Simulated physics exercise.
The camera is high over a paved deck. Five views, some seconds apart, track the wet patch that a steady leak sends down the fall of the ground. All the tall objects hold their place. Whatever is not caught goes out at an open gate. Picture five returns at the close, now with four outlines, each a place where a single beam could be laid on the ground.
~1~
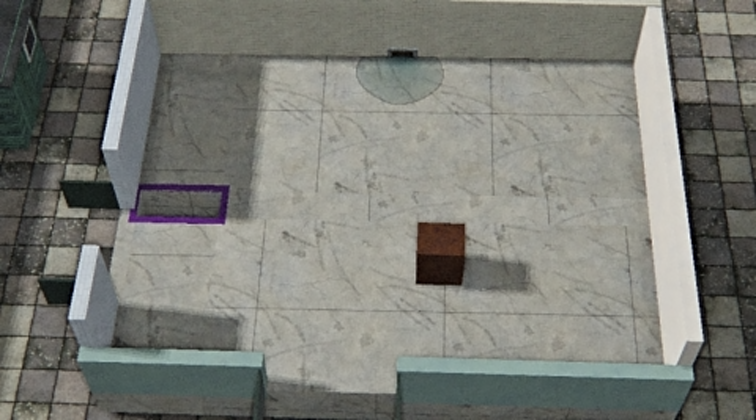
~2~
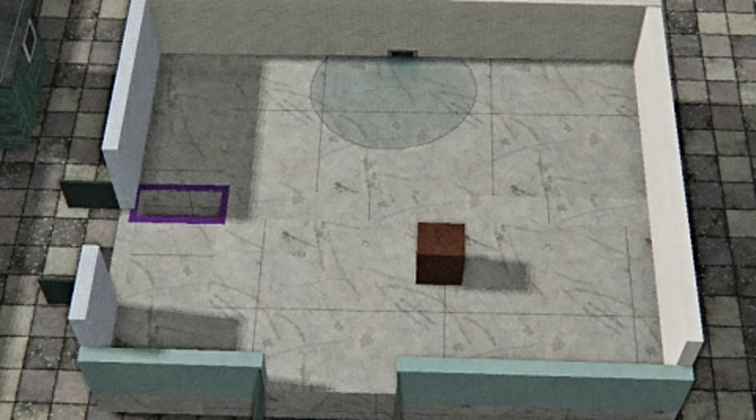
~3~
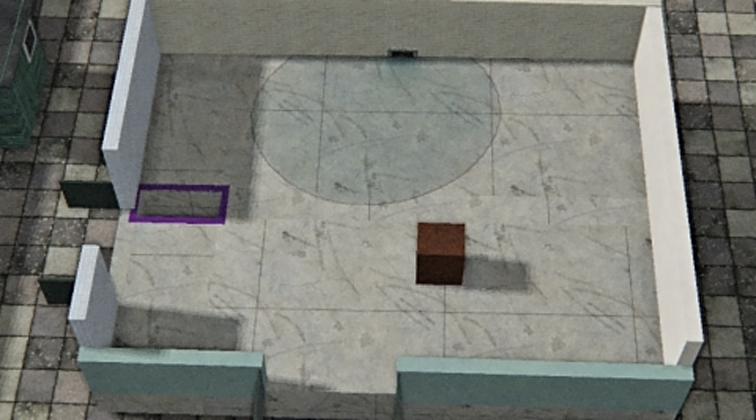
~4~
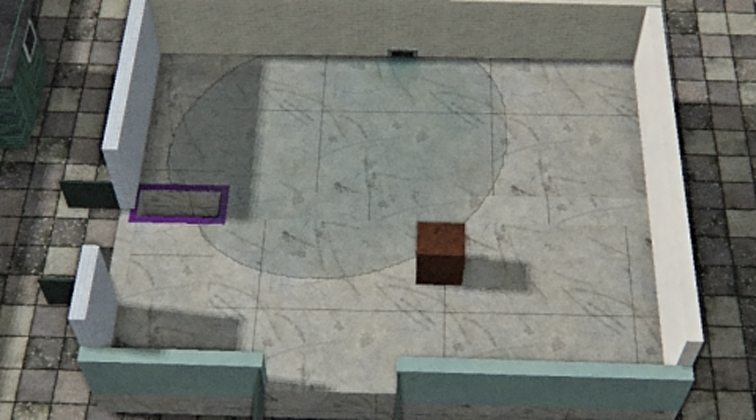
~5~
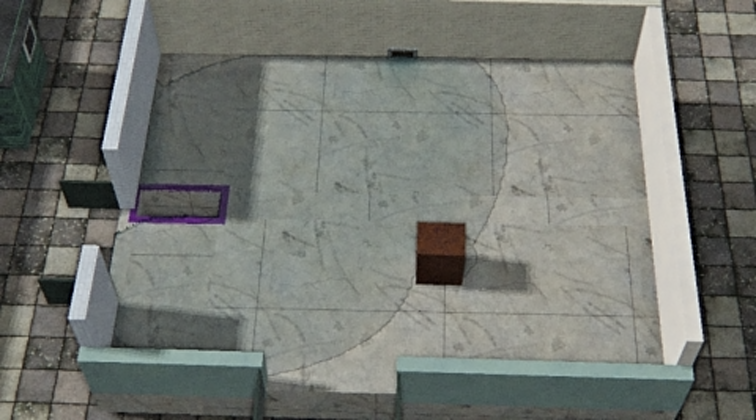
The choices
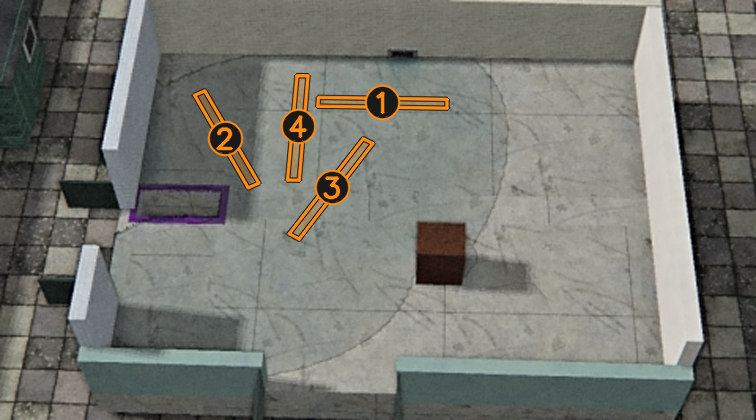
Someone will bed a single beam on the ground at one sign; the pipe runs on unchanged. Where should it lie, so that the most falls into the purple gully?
1.
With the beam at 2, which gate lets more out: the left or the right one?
The left gate.
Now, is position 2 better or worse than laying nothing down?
Worse.
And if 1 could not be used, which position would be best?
Position 3.
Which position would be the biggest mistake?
4.
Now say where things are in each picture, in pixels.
Outfall at (403, 53); purple gully at (179, 204); open gate at (127, 254); open gate at (332, 378); water covers 2 % of the ground and shows as far out as (391, 97); purple gully still dry.
Water covers 9 % of the ground and shows as far out as (404, 147); purple gully still dry.
Water covers 20 % of the ground and shows as far out as (331, 197); purple gully still dry.
Water covers 38 % of the ground and shows as far out as (233, 252); purple gully taking water.
Water covers 56 % of the ground and shows as far out as (124, 318); purple gully taking water.
On the marked copy, 1 from (318, 101) to (447, 103); 2 from (199, 93) to (253, 185); 3 from (294, 236) to (367, 141); 4 from (293, 180) to (302, 75).
With 1, about 72 % of the stream runs into the purple gully, about 27 % out by the gates.
With 2, about 22 % of the stream runs into the purple gully, about 78 % out by the gates.
With 3, about 40 % of the stream runs into the purple gully, about 60 % out by the gates.
With 4, about 15 % of the stream runs into the purple gully, about 85 % out by the gates.
